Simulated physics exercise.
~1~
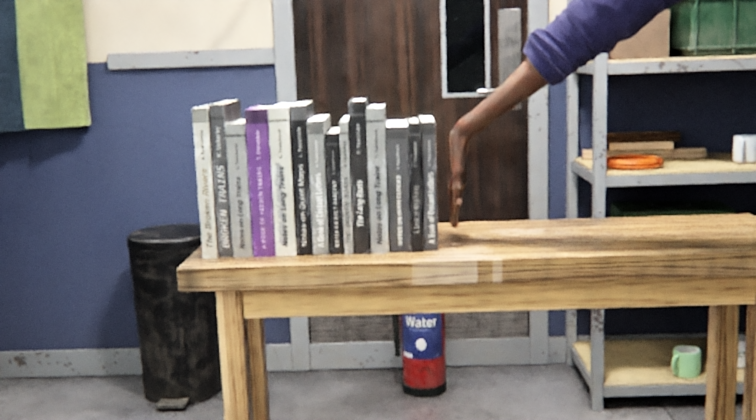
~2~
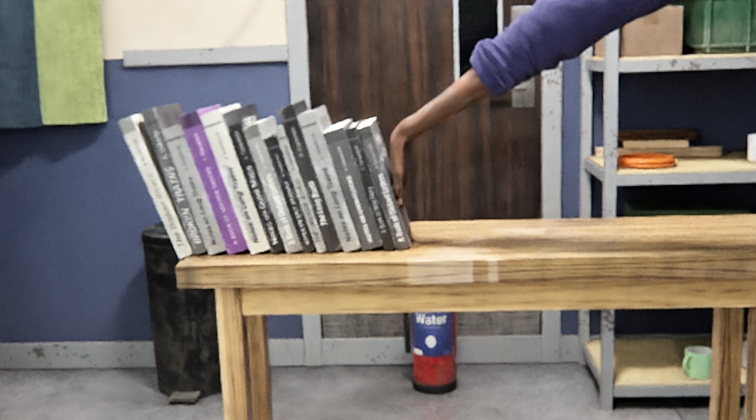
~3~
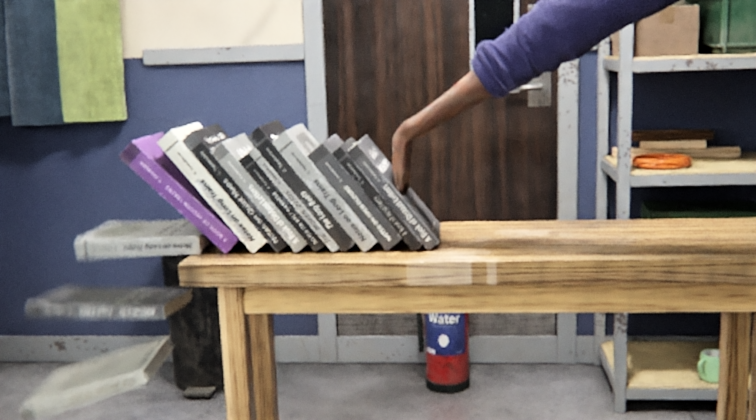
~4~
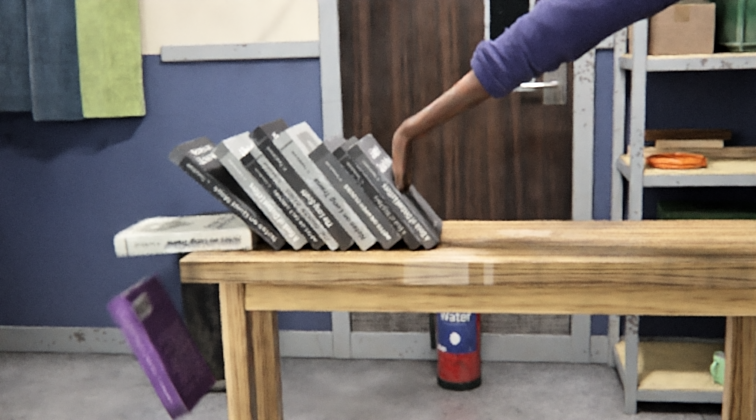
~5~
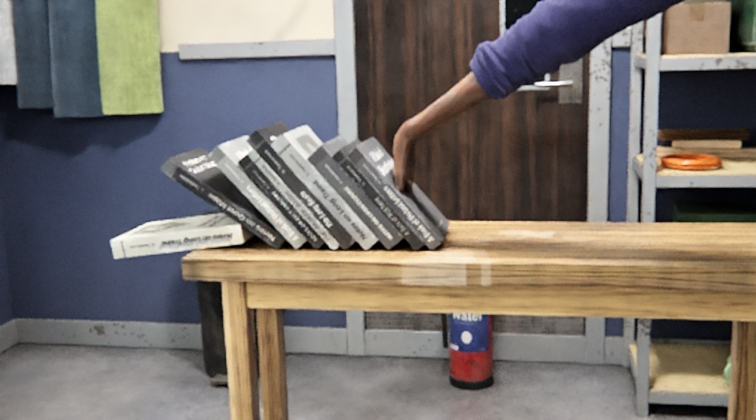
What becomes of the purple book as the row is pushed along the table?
It goes over the left edge of the table and falls toward the floor.
On a wooden table, a hand pushed a row of upright books to the left until they leaned over, and several at the far end, including the purple one, dropped off the edge while the rest stayed slanted on top.
